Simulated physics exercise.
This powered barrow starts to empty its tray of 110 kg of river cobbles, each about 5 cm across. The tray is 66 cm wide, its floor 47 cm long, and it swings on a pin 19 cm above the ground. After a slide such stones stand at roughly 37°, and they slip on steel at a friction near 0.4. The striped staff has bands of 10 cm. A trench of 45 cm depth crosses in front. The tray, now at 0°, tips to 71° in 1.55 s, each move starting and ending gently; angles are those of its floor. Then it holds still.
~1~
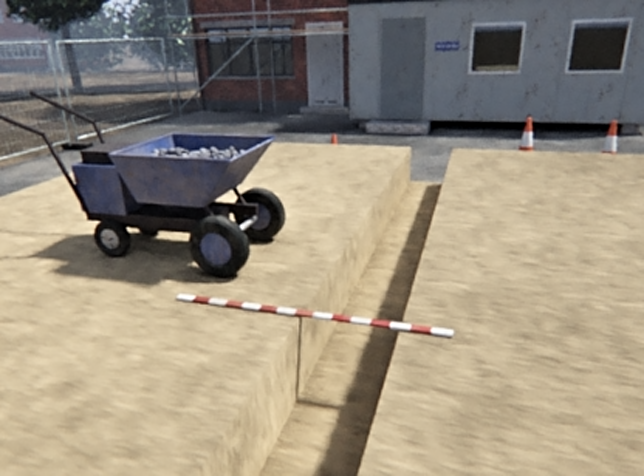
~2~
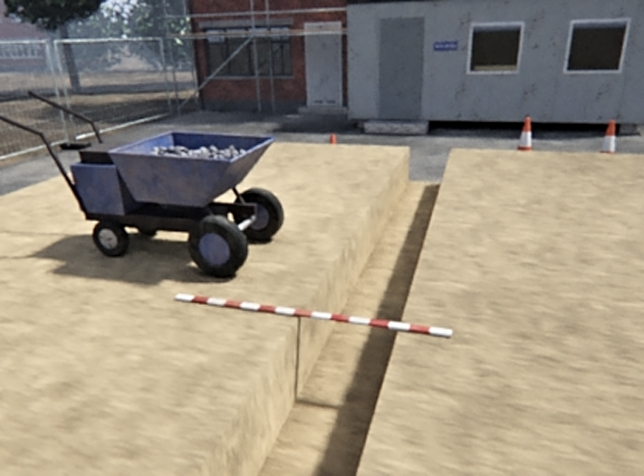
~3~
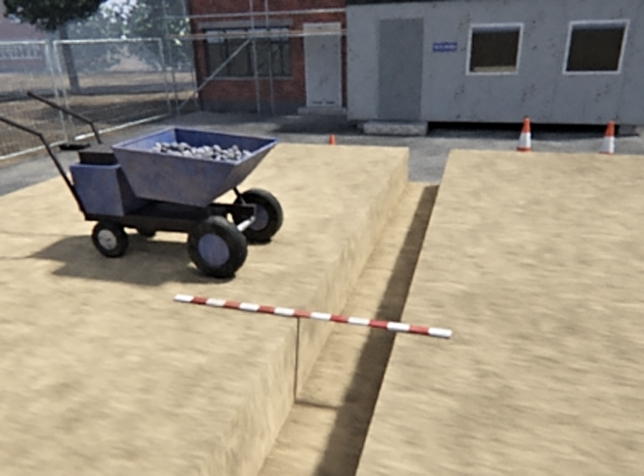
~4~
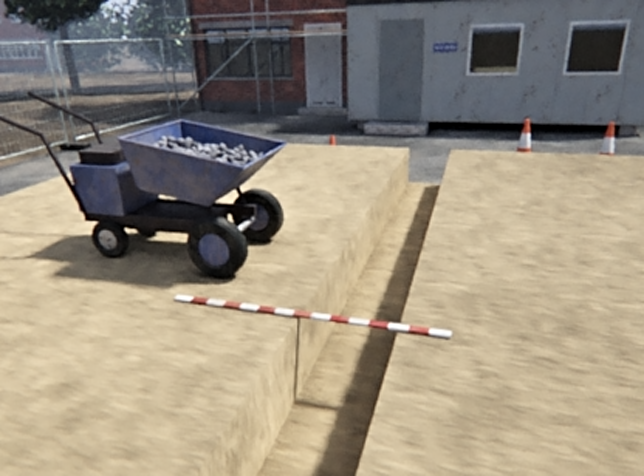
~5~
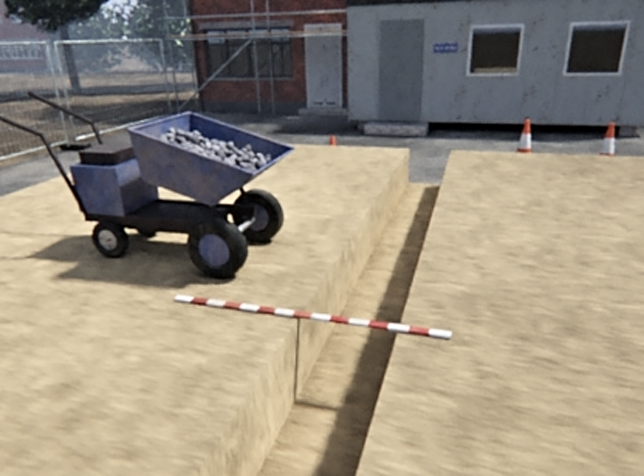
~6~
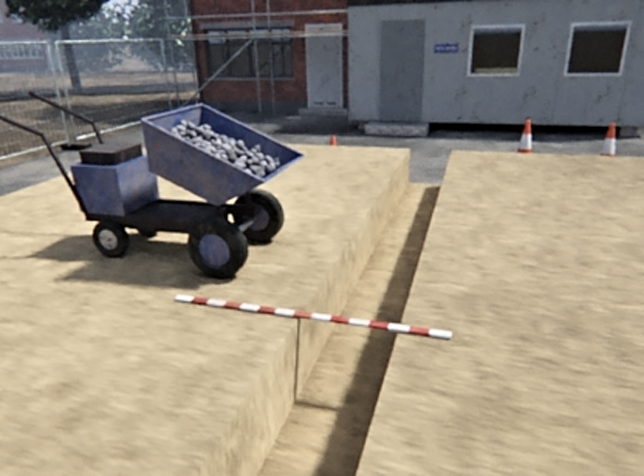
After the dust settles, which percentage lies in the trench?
Some 100 per cent of it.
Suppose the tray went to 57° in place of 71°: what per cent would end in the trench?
In that case some 55 per cent.
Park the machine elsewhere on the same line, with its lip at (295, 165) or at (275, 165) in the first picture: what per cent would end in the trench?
First some 65, then 95 per cent.
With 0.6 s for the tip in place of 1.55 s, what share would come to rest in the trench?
Then about 100 per cent.
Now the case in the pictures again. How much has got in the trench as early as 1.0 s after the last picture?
Some 40 per cent.
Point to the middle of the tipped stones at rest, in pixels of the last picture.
Their middle is at about (375, 326).
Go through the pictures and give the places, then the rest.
In the first frame, the tray is at 0°, its lip at (230, 161); the top of the load is at (197, 154).
In the second frame, the tray is at 1°, its lip at (230, 161); the top of the load is at (189, 152).
In the third frame, the tray is at 5°, its lip at (235, 164); the top of the load is at (183, 149).
The fourth frame shows lip at (243, 168), floor tilted 10°, highest stones at (176, 144).
In the fifth frame, the tray is at 16°, its lip at (253, 174); the top of the load is at (181, 136).
In the sixth frame, the tray is at 24°, its lip at (264, 182); the top of the load is at (191, 129).
Then, 0.6 s after the last picture the floor is at 60°, 100 % in the tray; the foremost stones are at (303, 214).
Then, 1.0 s after the last picture the floor is at 71°, 58 % in the tray, 1 % short of the trench, 41 % in the trench; the foremost stones are at (399, 337).
Then, 1.4 s after the last picture the floor is at 71°, 23 % in the tray, 2 % short of the trench, 75 % in the trench; the foremost stones are at (408, 329).
Then, 3.3 s after the last picture the floor is at 71°, 0 % in the tray, 100 % in the trench; the foremost stones are at (409, 327).
